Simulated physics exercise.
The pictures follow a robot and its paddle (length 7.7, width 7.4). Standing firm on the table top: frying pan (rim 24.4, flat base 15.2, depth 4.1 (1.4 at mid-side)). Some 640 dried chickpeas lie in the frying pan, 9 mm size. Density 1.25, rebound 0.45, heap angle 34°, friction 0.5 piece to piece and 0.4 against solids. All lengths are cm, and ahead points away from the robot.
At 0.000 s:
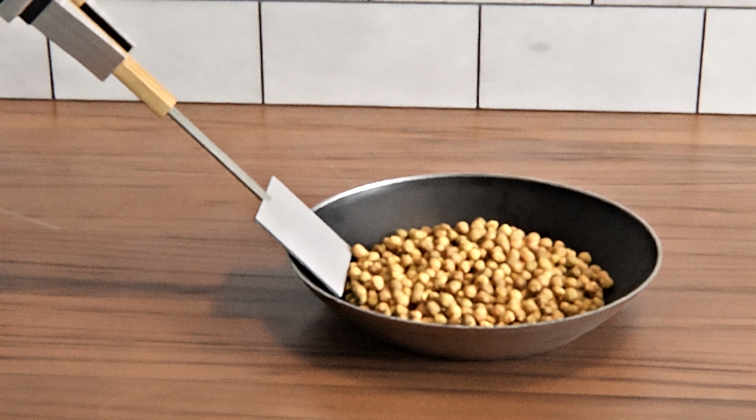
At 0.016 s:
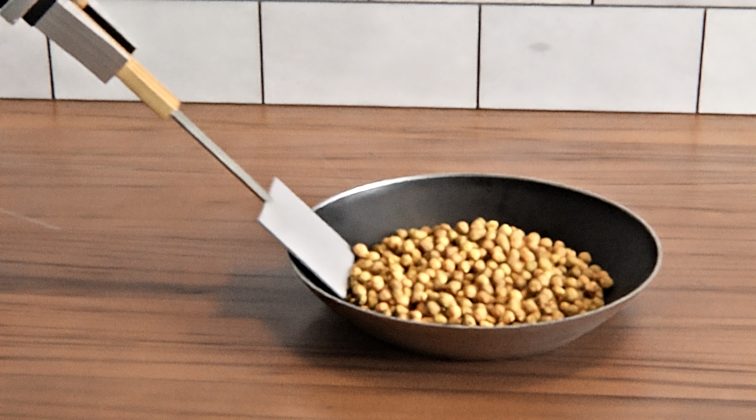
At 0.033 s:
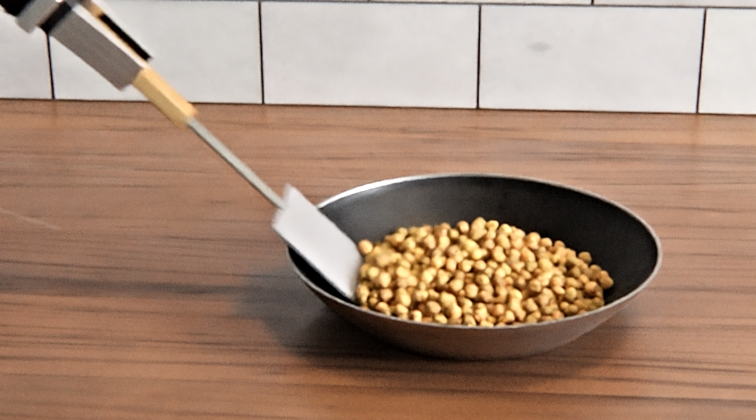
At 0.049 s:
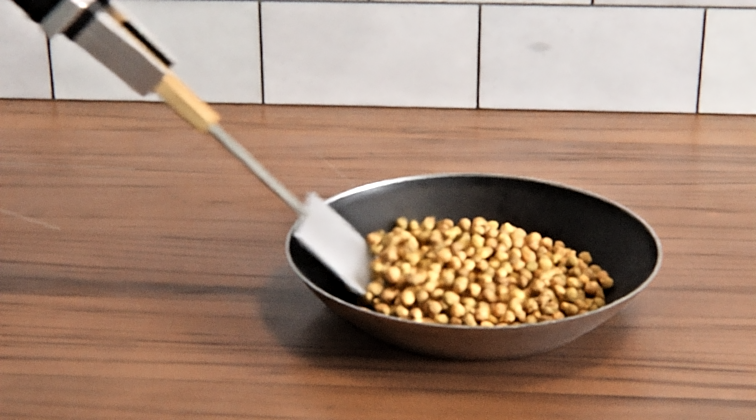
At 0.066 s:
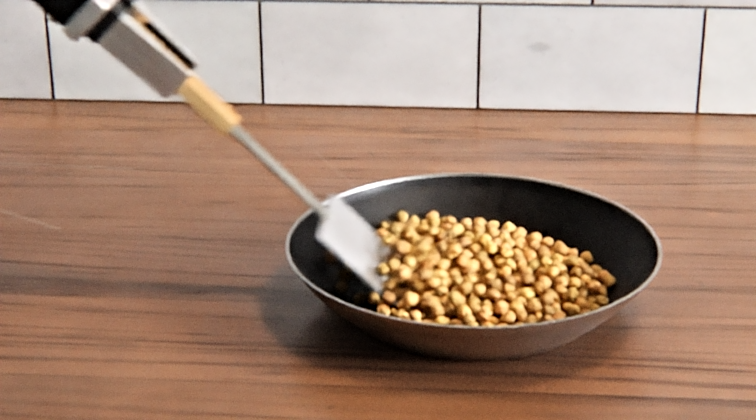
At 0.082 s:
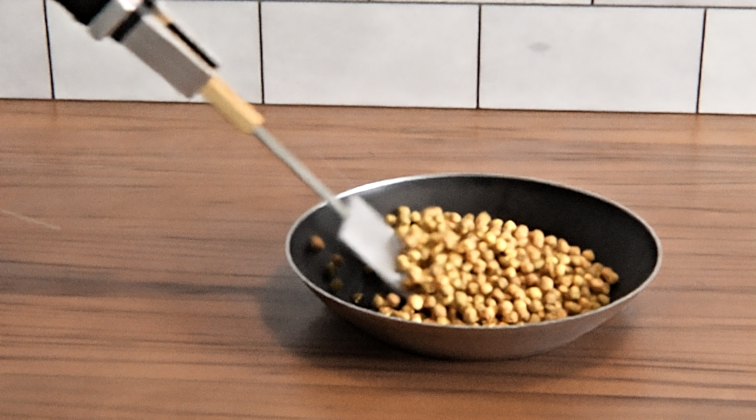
At the start, a robot's flat paddle rests at the left edge of a dark frying pan holding a heap of dried chickpeas on a wooden table top. The paddle slides rightward into the heap, pushing the chickpeas together, and a few loose ones appear behind it on the left.
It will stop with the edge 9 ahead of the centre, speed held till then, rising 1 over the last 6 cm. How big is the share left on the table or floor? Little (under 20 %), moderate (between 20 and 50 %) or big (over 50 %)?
Answer: Moderate; between 20 and 50 % of the dried chickpeas finish on the table or floor.
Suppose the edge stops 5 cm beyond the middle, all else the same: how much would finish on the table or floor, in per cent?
Then about 0 per cent.
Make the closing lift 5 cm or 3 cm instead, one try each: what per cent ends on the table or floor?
About 20 and 25 per cent.
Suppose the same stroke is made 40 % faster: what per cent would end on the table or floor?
In that case some 40 per cent.
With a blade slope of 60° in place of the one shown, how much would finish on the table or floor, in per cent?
It would be near 30 per cent.
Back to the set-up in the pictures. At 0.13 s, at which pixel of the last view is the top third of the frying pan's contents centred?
At about (495, 262).
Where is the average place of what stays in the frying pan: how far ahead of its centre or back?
Some 2.5 cm ahead.
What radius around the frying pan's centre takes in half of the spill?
Roughly 24 cm.
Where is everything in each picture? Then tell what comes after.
The paddle top edge at (264, 197), sloping 45°; upper third of the load around (477, 275), from x 350 to 605, top at y 225; 644 in the frying pan, in the first frame.
The paddle top edge at (267, 199), sloping 45°; upper third of the load around (476, 275), from x 350 to 605, top at y 225, in the second frame.
The paddle top edge at (281, 206), sloping 45°; upper third of the load around (467, 272), from x 355 to 605, top at y 225, in the third frame.
The paddle top edge at (303, 213), sloping 45°; upper third of the load around (456, 268), from x 350 to 605, top at y 225, in the fourth frame.
The paddle top edge at (325, 214), sloping 45°; upper third of the load around (458, 266), from x 330 to 610, top at y 215, in the fifth frame.
The paddle top edge at (347, 215), sloping 45°; upper third of the load around (463, 263), from x 320 to 610, top at y 215; 644 in the frying pan, in the sixth frame.
After 0.13 s, sloping 45°, highest piece 7 above the table; 644 in the frying pan.
After 0.17 s, sloping 45°, highest piece 7 above the table; 643 in the frying pan, 1 on the blade or in flight.
After 0.39 s, sloping 45°, highest piece 7 above the table; 448 in the frying pan, 179 on the table or floor, 17 on the blade or in flight.
After 1.44 s, sloping 45°, highest piece 4 above the table; 447 in the frying pan, 197 on the table or floor.
In the end, 447 in the frying pan, 197 on the table or floor. That is 31 % on the table or floor.
